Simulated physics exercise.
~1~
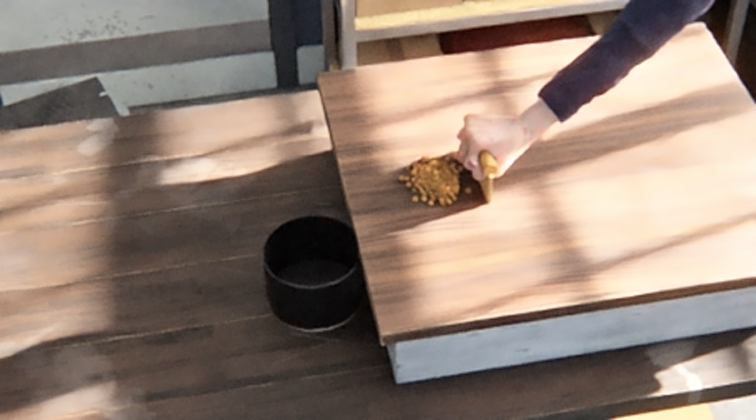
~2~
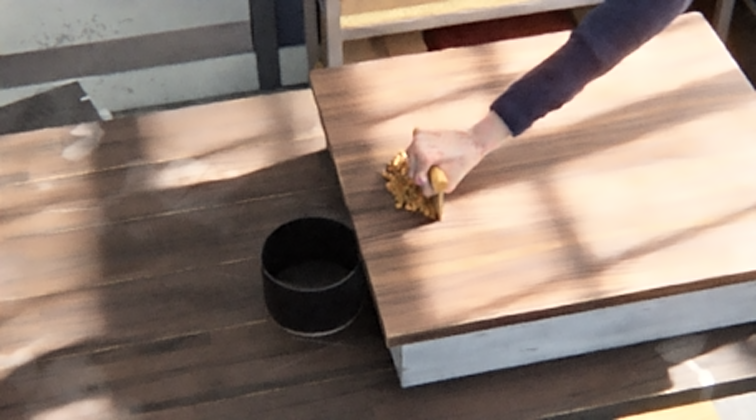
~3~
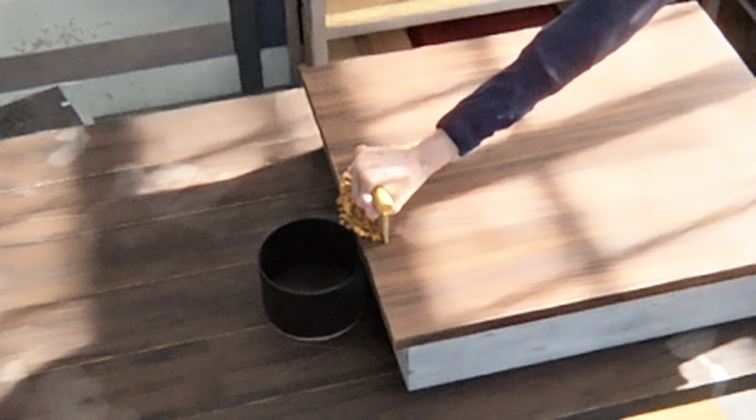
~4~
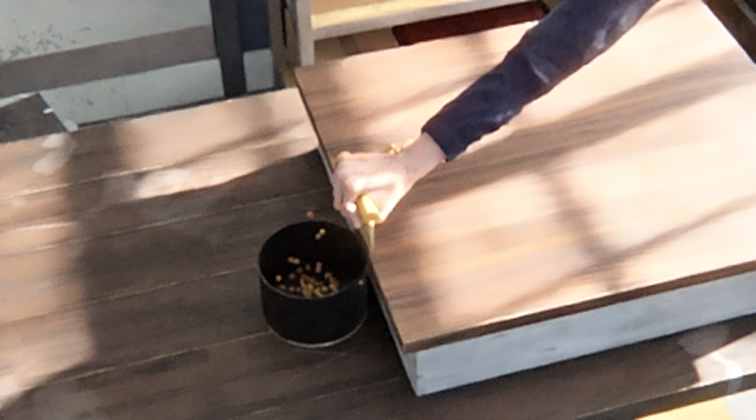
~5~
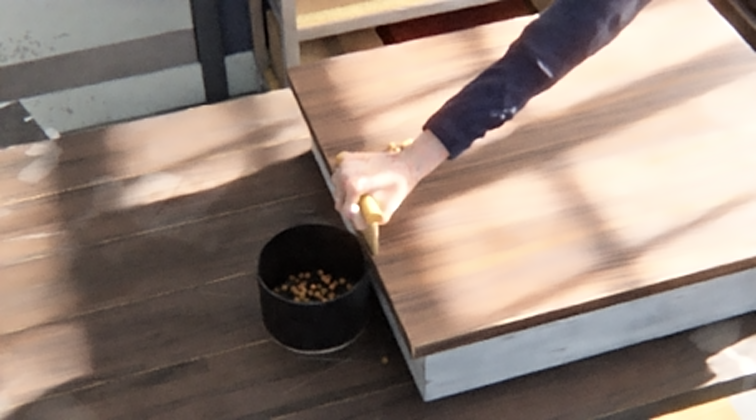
Hand with a yellow scraper pushing roasted chickpeas left across a wooden board, most dropping into a black pot, some staying on top.
